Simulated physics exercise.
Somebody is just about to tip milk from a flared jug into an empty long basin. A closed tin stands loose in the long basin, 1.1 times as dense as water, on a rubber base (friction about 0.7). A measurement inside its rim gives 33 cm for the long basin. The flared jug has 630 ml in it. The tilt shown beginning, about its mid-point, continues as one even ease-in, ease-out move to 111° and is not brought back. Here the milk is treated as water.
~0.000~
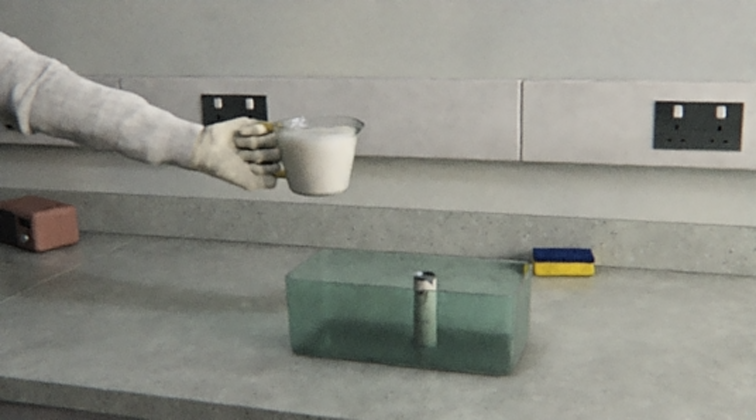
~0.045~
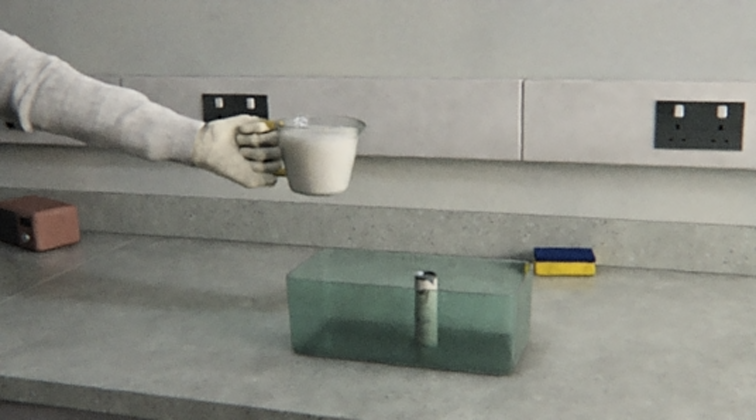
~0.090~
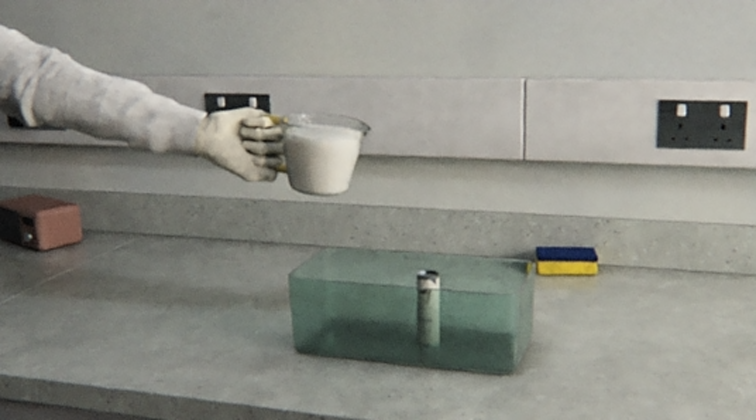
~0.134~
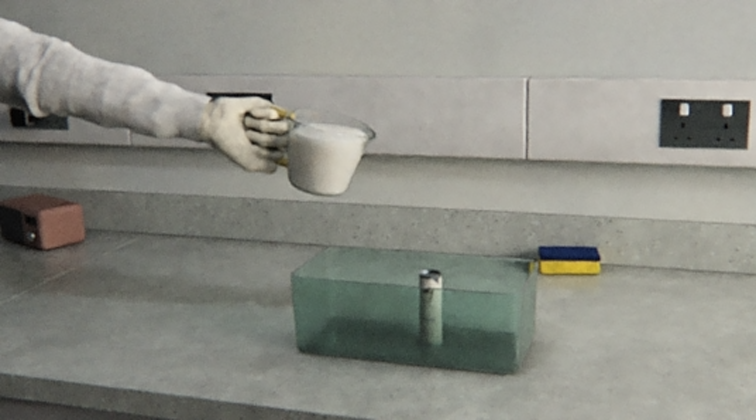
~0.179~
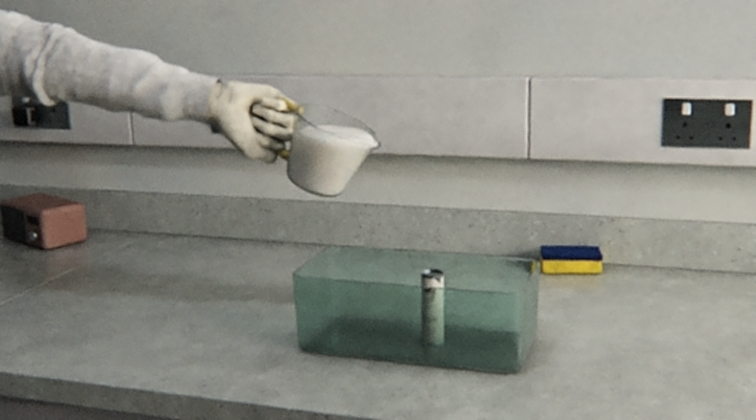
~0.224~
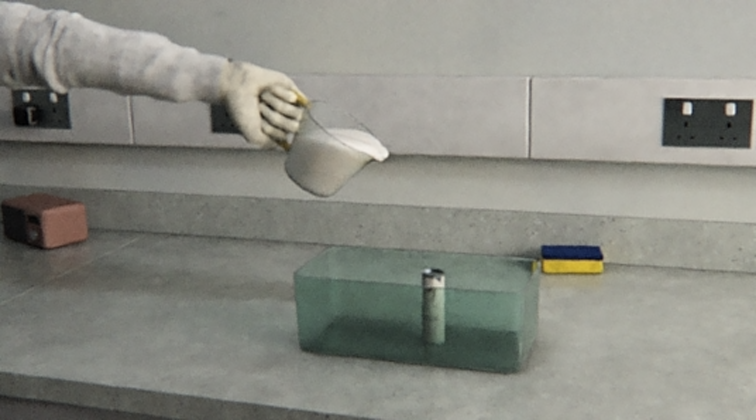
Gloved hand tilting a glass jug of white liquid to the right above a greenish transparent basin with an upright tin inside.
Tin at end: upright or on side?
It overturns.
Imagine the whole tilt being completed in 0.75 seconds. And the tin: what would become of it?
Outcome - the tin ends up overturned.
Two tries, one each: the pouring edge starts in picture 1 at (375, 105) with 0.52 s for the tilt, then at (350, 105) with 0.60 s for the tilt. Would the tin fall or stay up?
Try 1: Tipped over; try 2: Tipped over.
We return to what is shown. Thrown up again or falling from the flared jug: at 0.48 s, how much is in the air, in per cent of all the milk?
Estimate: Some 38 % of the total.
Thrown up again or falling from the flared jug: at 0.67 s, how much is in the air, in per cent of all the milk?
Roughly 7 per cent.
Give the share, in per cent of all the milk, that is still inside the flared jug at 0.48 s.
Around 30 percent.
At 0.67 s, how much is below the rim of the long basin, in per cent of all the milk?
Roughly 90 percent of it.
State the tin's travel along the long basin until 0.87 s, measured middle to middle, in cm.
Near 8 cm of travel.
Then, 0.48 s in, the tilt is 103° and 31 per cent is still to pour; the tin stands where it began.
Then, 0.67 s in, the tilt is 111° and 2 per cent is still to pour; the tin leans 14°.
Then, 0.87 s in, the tilt is 111° and 0 per cent is still to pour; the tin lies on its side.
Then, 1.08 s in, the tilt is 111° and 0 per cent is still to pour; the tin lies on its side.
Finally, the tin lies on its side.
